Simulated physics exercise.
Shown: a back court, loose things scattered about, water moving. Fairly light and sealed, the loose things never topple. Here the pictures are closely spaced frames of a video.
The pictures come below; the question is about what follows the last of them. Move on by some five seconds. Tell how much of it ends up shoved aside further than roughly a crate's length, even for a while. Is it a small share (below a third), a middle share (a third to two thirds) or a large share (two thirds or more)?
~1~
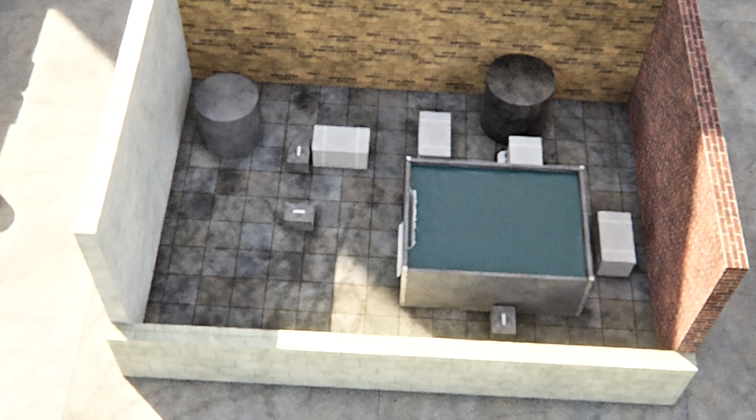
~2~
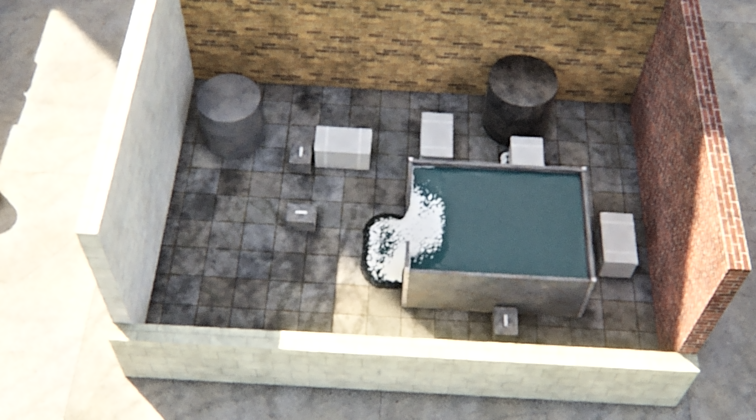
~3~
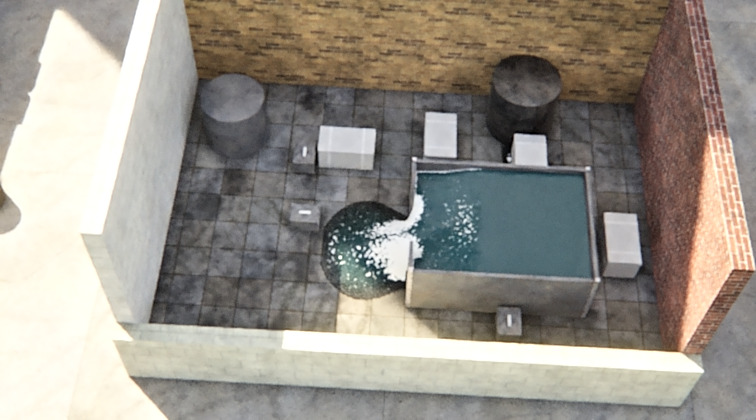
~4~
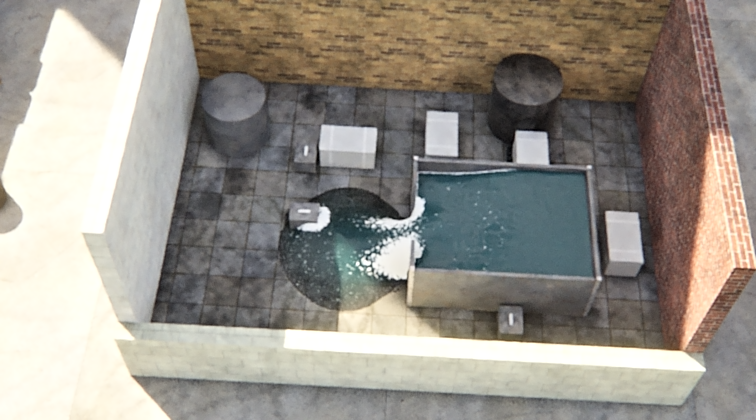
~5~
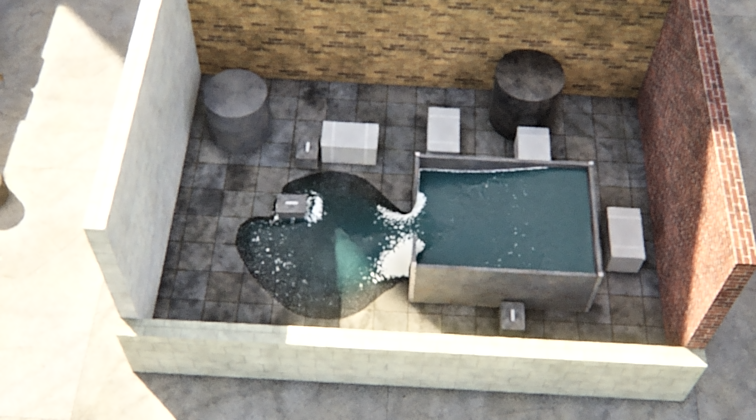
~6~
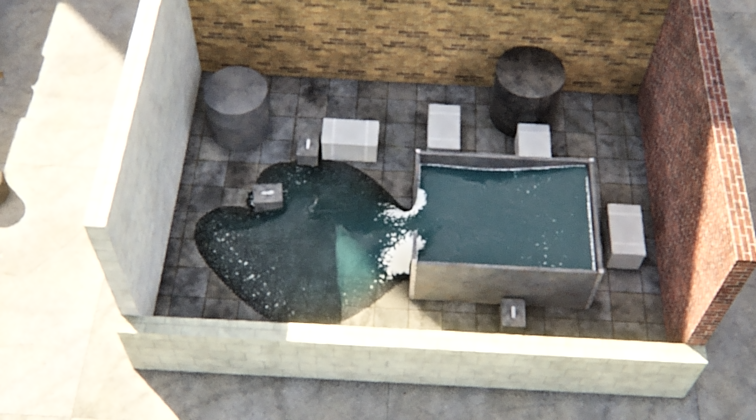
A middle share, a third to two thirds.
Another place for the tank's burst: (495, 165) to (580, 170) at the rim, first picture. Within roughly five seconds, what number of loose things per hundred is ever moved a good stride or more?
It comes to roughly 70 %.
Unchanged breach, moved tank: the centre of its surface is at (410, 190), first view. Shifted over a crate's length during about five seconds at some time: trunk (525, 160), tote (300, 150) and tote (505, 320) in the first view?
Taking them in turn: Kept near its start; kept near its start; got sent well off.
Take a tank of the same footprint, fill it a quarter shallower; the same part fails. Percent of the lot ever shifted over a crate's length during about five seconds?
Estimate: Around 30 in a hundred.
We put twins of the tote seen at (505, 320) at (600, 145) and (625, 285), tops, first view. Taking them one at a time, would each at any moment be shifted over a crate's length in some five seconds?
The first largely stays; the second largely stays.
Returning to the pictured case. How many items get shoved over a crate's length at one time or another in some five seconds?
So that is 3.
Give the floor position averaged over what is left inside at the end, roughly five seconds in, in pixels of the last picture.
Near (472, 169).
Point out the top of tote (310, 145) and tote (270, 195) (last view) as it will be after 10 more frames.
About (301, 77), then about (197, 110).
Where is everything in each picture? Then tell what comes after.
In the first frame, a tote at (299, 212) rests on the ground; a trunk at (526, 159), on the bottom; 0 of 7 have shifted.
In the second frame, a tote at (301, 213), on the bottom; a trunk at (528, 159), on the bottom, close to its start; 1 of 7 have shifted.
In the third frame, a tote at (305, 212), on the bottom; a trunk at (531, 157), on the bottom, close to its start; 1 of 7 have shifted.
In the fourth frame, a tote at (304, 211) rests on the ground; a trunk at (532, 153), on the bottom, close to its start; 1 of 7 have shifted.
In the fifth frame, a tote at (291, 203), on the bottom, close to its start; a trunk at (534, 149), on the bottom, close to its start; 2 of 7 have shifted.
In the sixth frame, a tote at (268, 193), on the bottom, a stride from its start; a trunk at (534, 146), on the bottom, close to its start; 2 of 7 have shifted.
A moment on, 1 of 7 are well off their spots; 0 afloat.
Next, 2 of 7 are well off their spots; 1 afloat.
Later, 2 of 7 are well off their spots; 1 afloat.
In the end, 3 of 7 are well off their spots, and 3 have been at some point; 2 afloat.
